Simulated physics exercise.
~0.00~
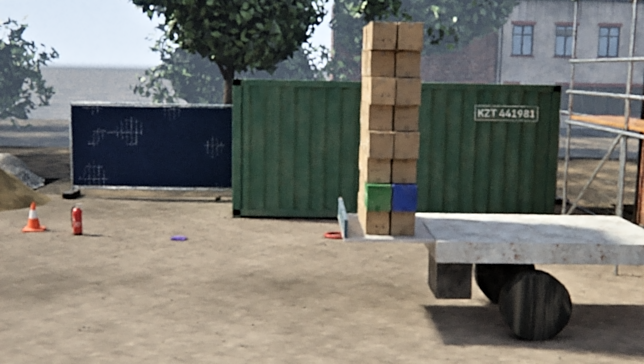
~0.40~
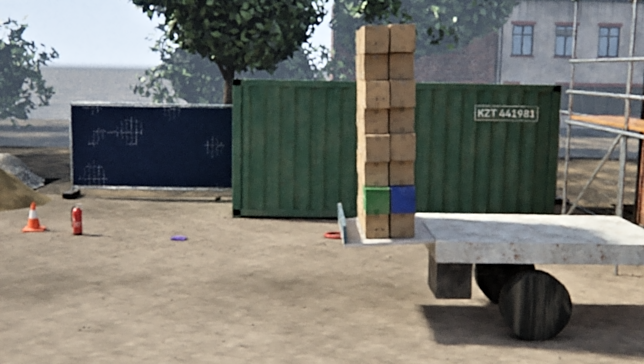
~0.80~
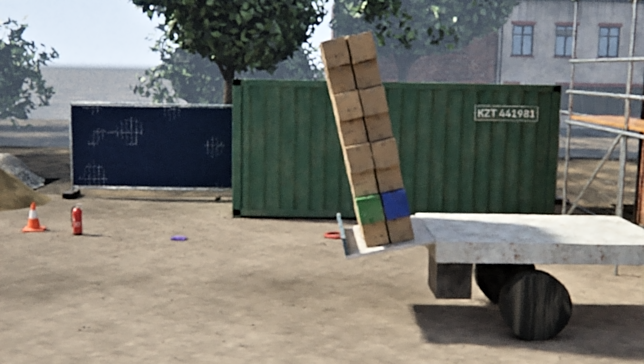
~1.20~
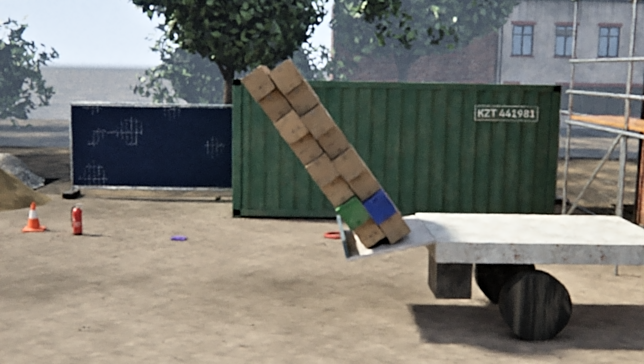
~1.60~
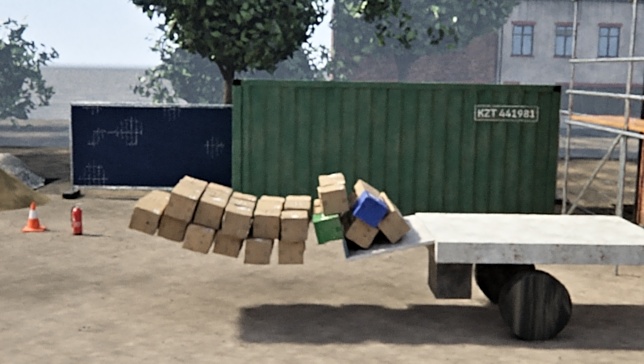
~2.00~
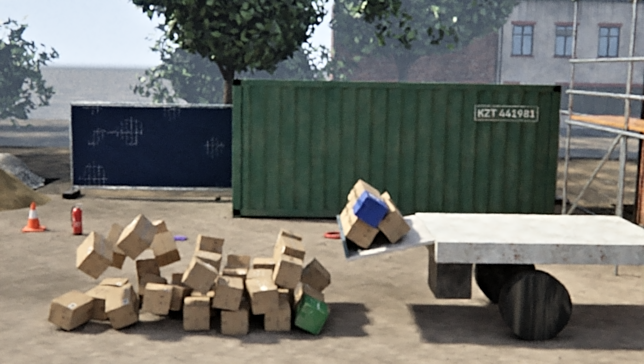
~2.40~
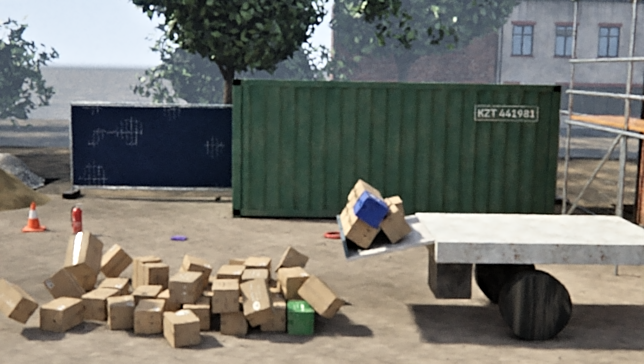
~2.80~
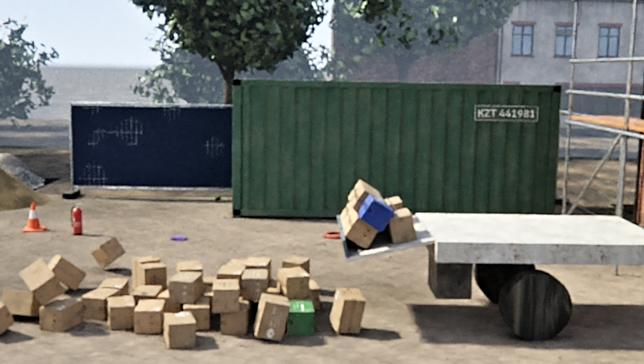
A tall stack of taped cartons stood at the left end of a flat-bed until the flap beneath it drooped, and the stack leaned left, toppled and broke apart across the dirt, leaving the blue carton and a few others heaped on the flap.
